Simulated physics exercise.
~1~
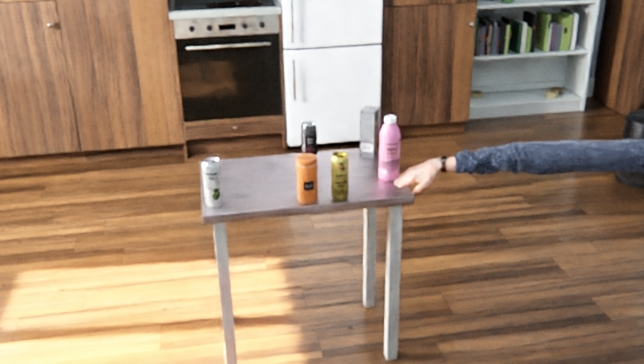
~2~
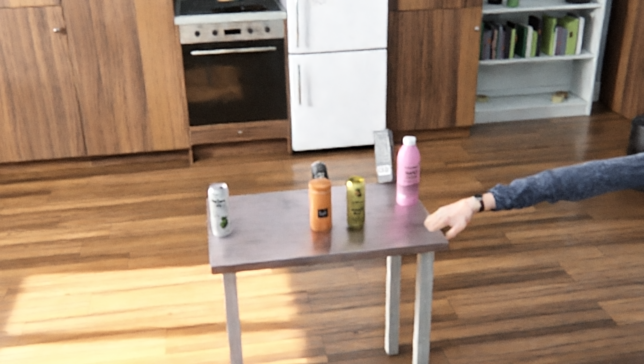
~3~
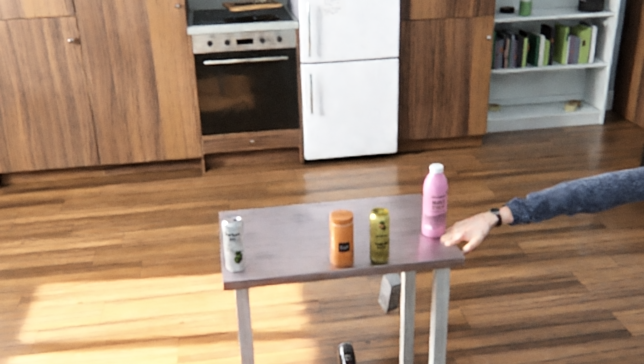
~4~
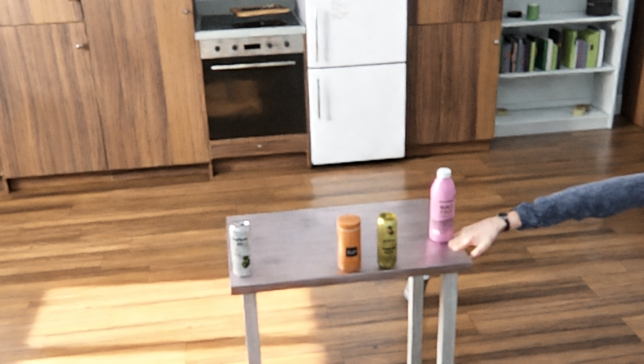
A hand at the right edge of a small table jerked it toward the viewer, and the black can and grey carton at the back toppled off onto the floor, while the white can, orange jar, yellow can and pink bottle stayed standing.
